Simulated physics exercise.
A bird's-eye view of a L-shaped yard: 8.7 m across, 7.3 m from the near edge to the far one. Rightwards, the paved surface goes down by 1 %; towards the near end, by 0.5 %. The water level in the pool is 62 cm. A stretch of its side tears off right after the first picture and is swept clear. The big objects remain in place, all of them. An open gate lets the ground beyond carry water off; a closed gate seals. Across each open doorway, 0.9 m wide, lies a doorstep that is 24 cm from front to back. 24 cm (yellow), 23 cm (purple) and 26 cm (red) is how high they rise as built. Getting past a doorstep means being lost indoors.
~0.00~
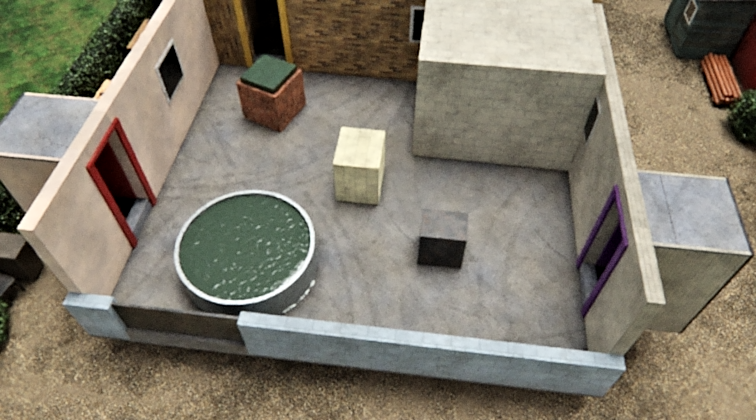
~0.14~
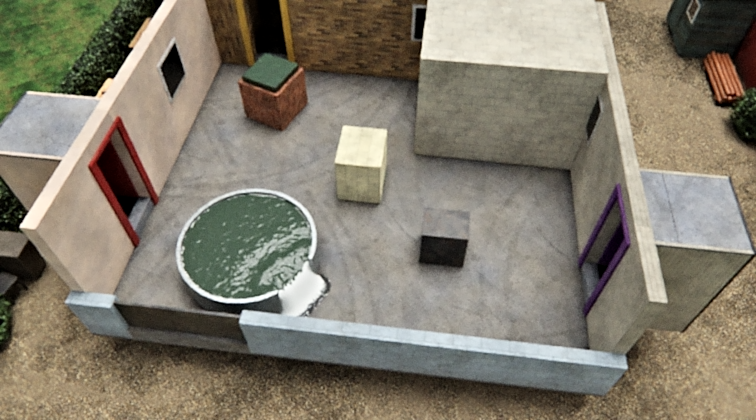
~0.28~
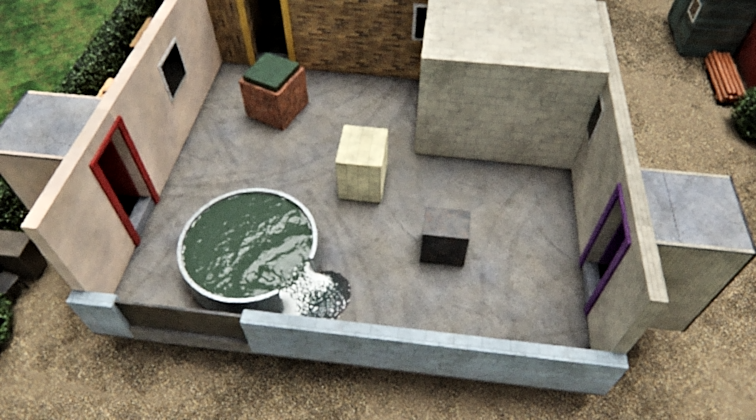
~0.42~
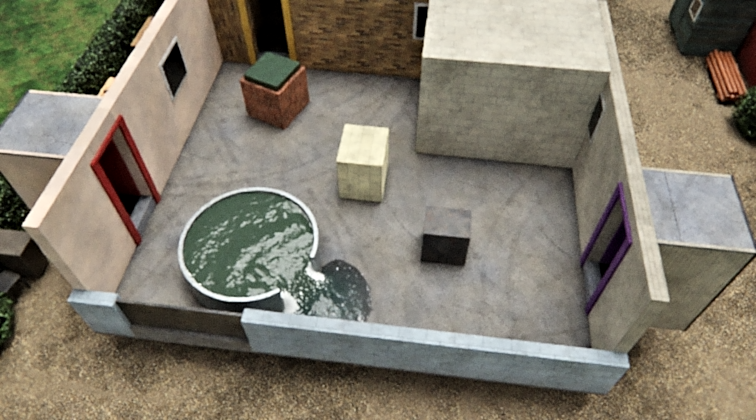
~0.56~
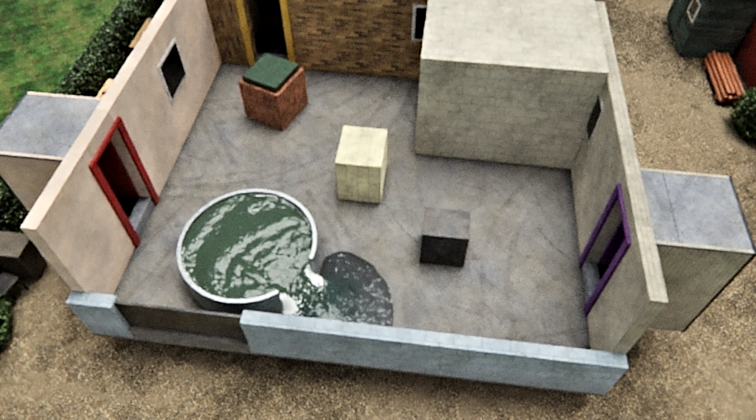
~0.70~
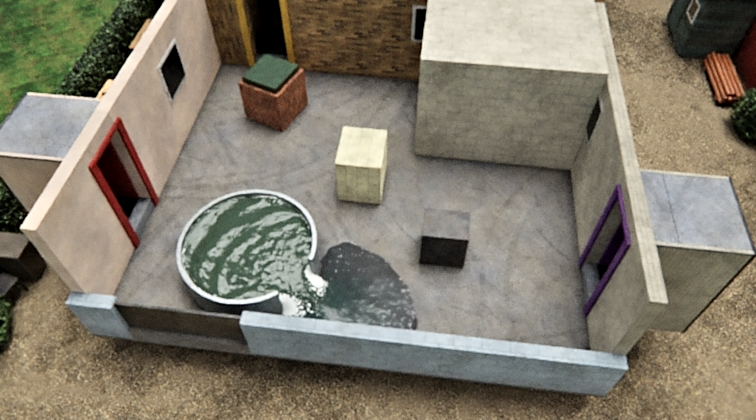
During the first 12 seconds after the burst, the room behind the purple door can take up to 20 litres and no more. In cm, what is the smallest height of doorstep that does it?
Roughly 22 cm high.
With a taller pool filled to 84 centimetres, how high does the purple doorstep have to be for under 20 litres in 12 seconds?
A step of about 32 cm does it.
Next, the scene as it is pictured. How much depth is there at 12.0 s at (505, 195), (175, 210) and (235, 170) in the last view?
In that order: 10, 1 and 2 cm.
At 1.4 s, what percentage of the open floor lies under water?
Near 15 per cent is wet.
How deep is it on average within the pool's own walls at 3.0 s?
Average depth: Approx. 35 cm.
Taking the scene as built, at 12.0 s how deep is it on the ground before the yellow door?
Depth: Near 1.0 cm.
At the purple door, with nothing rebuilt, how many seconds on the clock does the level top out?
2.8 s.
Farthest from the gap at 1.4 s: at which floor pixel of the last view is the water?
Around pixel (569, 372).
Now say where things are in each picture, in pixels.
Still water, 62 cm deep, in the pool at (246, 245); the purple door at (598, 260) is dry, in the first picture.
The front is at (301, 317), 0.3 m from the gap at (298, 289); 0.3 m2 of floor is wet, 62 cm left at the back, in the second picture.
The front is at a hidden place, 0.8 m from the gap at (300, 290); 0.9 m2 of floor is wet, 62 cm left at the back, in the third picture.
The front is at a hidden place, 1.2 m from the gap at (301, 289); 1.7 m2 of floor is wet, 62 cm left at the back, in the fourth picture.
The gap is at (299, 290), the front 1.8 m out at a hidden place; the back of the pool holds 62 cm, in the fifth picture.
The front is at a hidden place, 2.3 m from the gap at (299, 291); 3.2 m2 of floor is wet, 59 cm left at the back; 3.4 m in a straight line remain to the purple door at (600, 259), in the sixth picture.
After 1.4 s water covers 15 % of the floor, deepest (37 cm) near (320, 341); it has not reached the purple door.
After 3.0 s water covers 30 % of the floor, deepest (32 cm) near (569, 372); 29 cm at the purple door, 5 litres in over its 23 cm doorstep.
After 12.0 s water covers 85 % of the floor, deepest (14 cm) near (537, 368); 13 cm at the purple door, 16 litres in over its 23 cm doorstep.
At the purple door as built, the water arrived by 2.2 s and peaked near 30 cm at 2.8 s.
With a doorstep of 19.5 cm, 40 litres would have come in within the 12 s; with 26 cm, 6 litres. So under 20 litres takes about 22 cm.
